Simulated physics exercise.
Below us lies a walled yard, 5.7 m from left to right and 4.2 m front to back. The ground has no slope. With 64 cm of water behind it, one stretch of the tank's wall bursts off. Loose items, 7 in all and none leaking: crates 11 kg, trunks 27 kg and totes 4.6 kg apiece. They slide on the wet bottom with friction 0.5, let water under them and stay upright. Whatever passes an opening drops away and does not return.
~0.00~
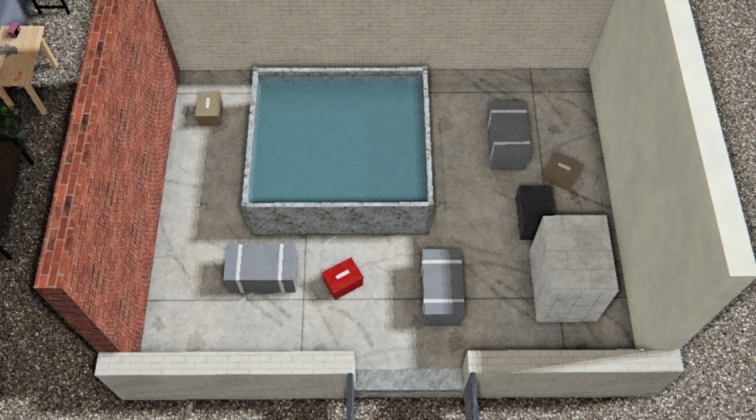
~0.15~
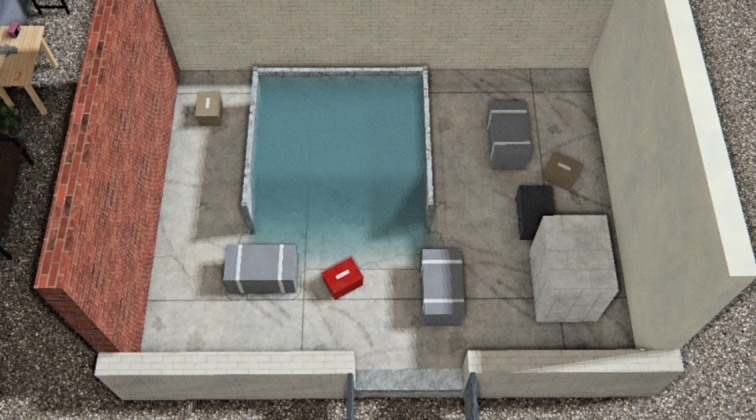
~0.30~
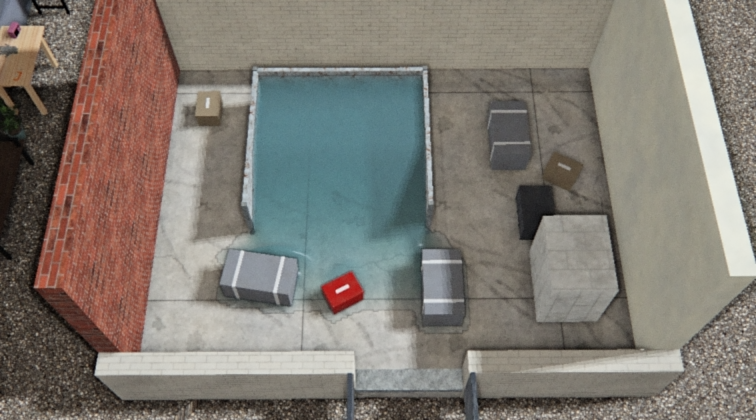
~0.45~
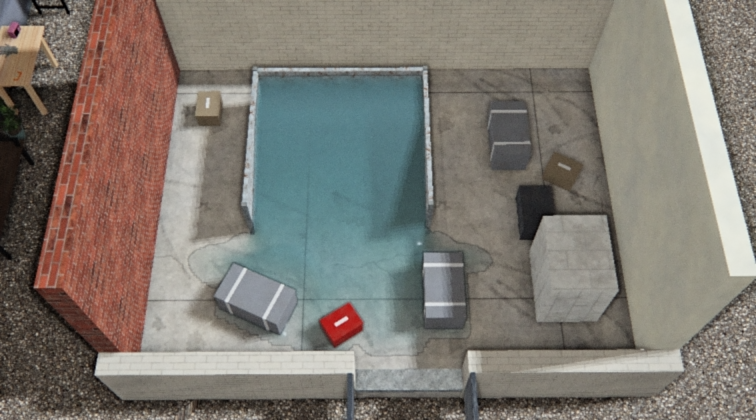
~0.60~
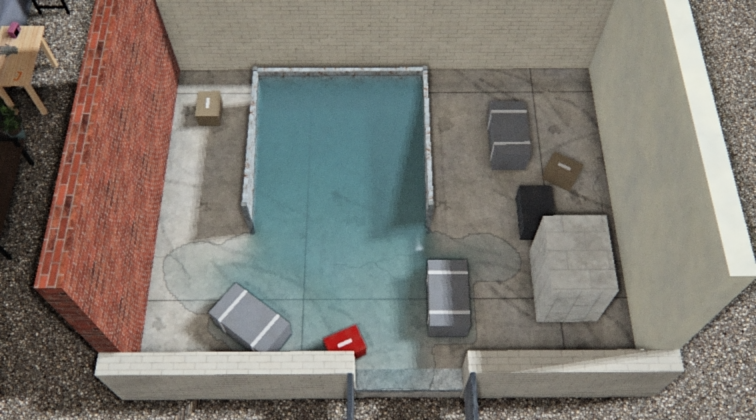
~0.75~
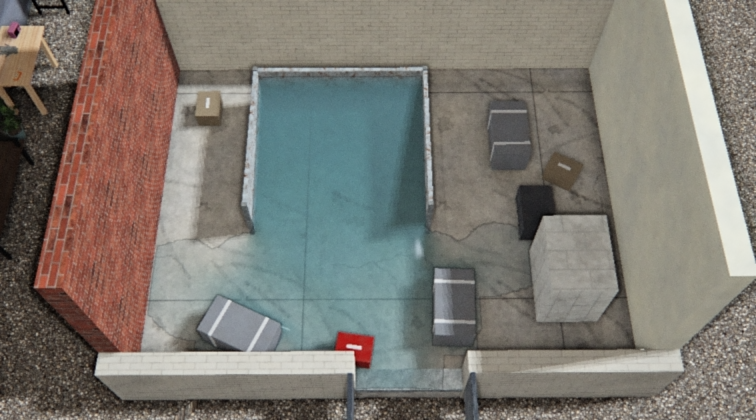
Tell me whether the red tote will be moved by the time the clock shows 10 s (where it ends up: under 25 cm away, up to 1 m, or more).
The red tote ends far away.
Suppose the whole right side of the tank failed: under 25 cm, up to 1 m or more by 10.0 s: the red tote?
In that case the red tote moves a short way.
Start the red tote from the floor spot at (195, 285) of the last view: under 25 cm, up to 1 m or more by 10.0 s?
It travels far.
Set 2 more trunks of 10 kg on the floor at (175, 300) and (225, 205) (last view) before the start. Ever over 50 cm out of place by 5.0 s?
In that order: Over, past it.
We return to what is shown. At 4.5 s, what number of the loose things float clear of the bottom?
At that moment 3.
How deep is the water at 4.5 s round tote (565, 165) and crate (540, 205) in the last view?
Roughly 3 and 4 cm.
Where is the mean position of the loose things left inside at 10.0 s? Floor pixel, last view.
Around (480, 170).
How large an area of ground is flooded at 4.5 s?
About 21 m2.
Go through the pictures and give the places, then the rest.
The first frame shows the red tote at (343, 275) rests on the ground; 4.0 m2 under water; 0 of 7 have shifted.
The second frame shows the red tote at (343, 275) rests on the ground; 5.2 m2 under water; 0 of 7 have shifted.
The third frame shows the red tote at (342, 289) rests on the ground, 18 cm from its start; 6.1 m2 under water; 2 of 7 have shifted.
The fourth frame shows the red tote at (341, 322), on the bottom, 58 cm from its start; 7.5 m2 under water; 2 of 7 have shifted.
The fifth frame shows the red tote at (345, 343), on the bottom, 84 cm from its start; water covers 9.2 m2; 3 of 7 have shifted.
The sixth frame shows the red tote at (354, 347) floats, 91 cm from its start; water covers 10.4 m2; 3 of 7 have shifted.
After 2.0 s the red tote has gone out; 1 of 7 are out; 1 afloat.
After 4.5 s the red tote has gone out; 1 of 7 are out; 3 afloat.
After 7.0 s the red tote has gone out; 1 of 7 are out; 5 afloat.
After 10.0 s the red tote has gone out; 1 of 7 are out; 4 afloat.
